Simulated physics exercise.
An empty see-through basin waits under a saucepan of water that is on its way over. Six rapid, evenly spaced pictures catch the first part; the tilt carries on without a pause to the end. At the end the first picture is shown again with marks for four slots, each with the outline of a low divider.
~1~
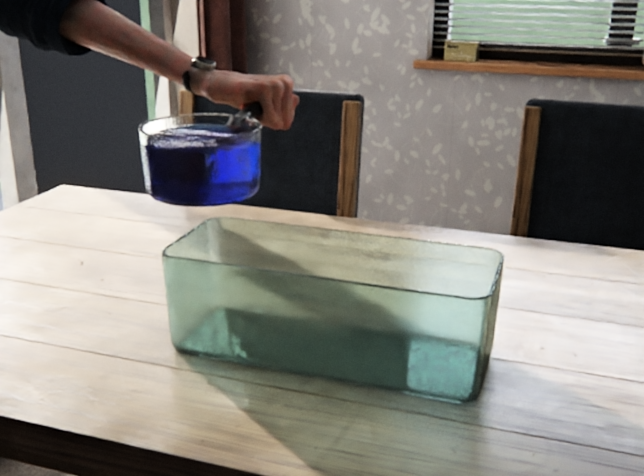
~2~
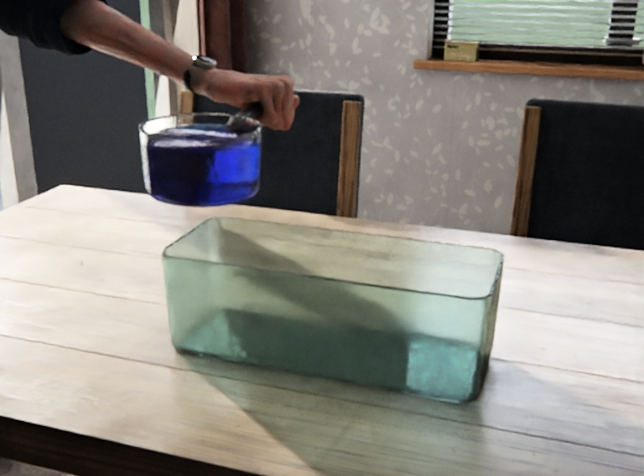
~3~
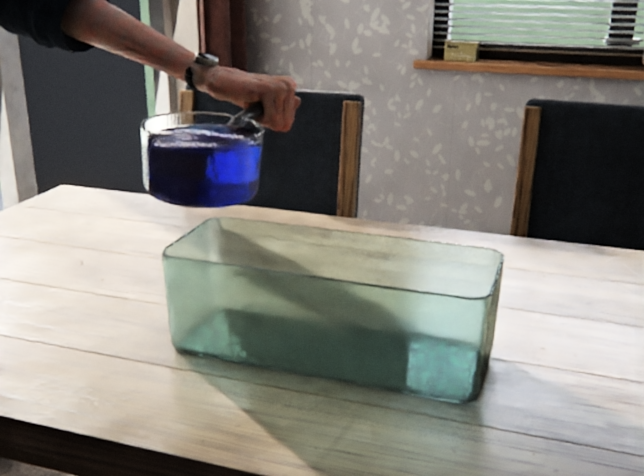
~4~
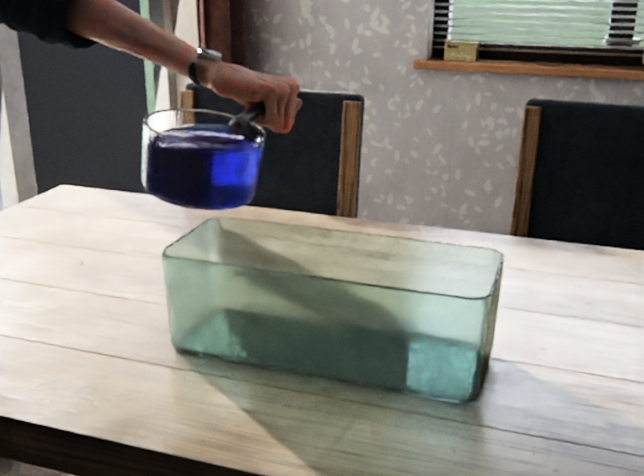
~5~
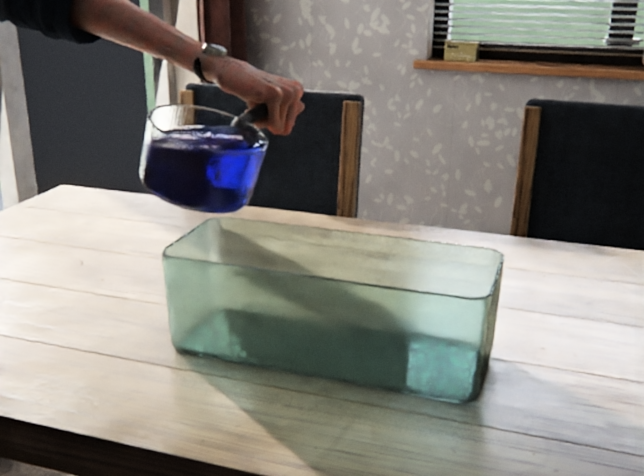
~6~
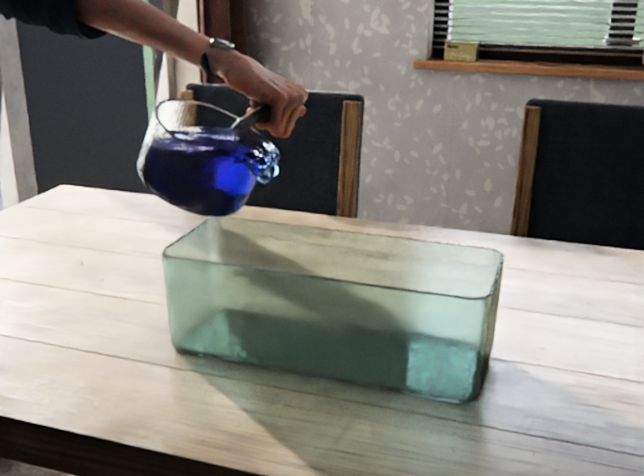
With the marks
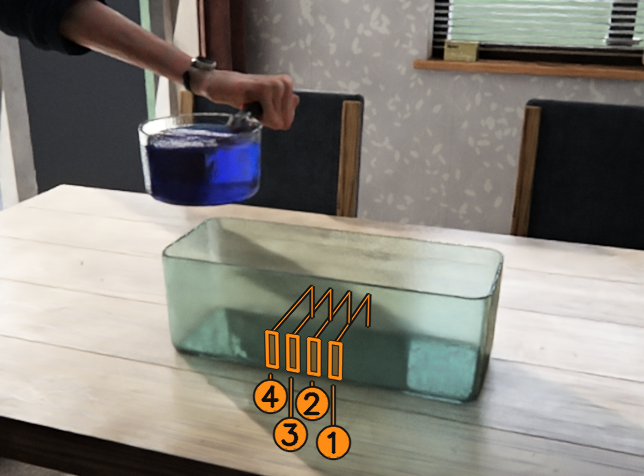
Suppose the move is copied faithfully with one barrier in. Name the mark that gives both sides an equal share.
3 beats the others.
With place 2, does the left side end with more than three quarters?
Yes, it does.
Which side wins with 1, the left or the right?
The left side.
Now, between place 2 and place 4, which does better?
Place 4.
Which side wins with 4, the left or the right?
The right one.
On the marked copy, 1 at (333, 386); 2 at (312, 382); 3 at (291, 378); 4 at (270, 374).
If 1 is chosen, about 98 % ends left of the wall and 2 % right of it.
If 2 is chosen, about 83 % ends left of the wall and 16 % right of it.
If 3 is chosen, about 48 % ends left of the wall and 51 % right of it.
If 4 is chosen, about 27 % ends left of the wall and 72 % right of it.
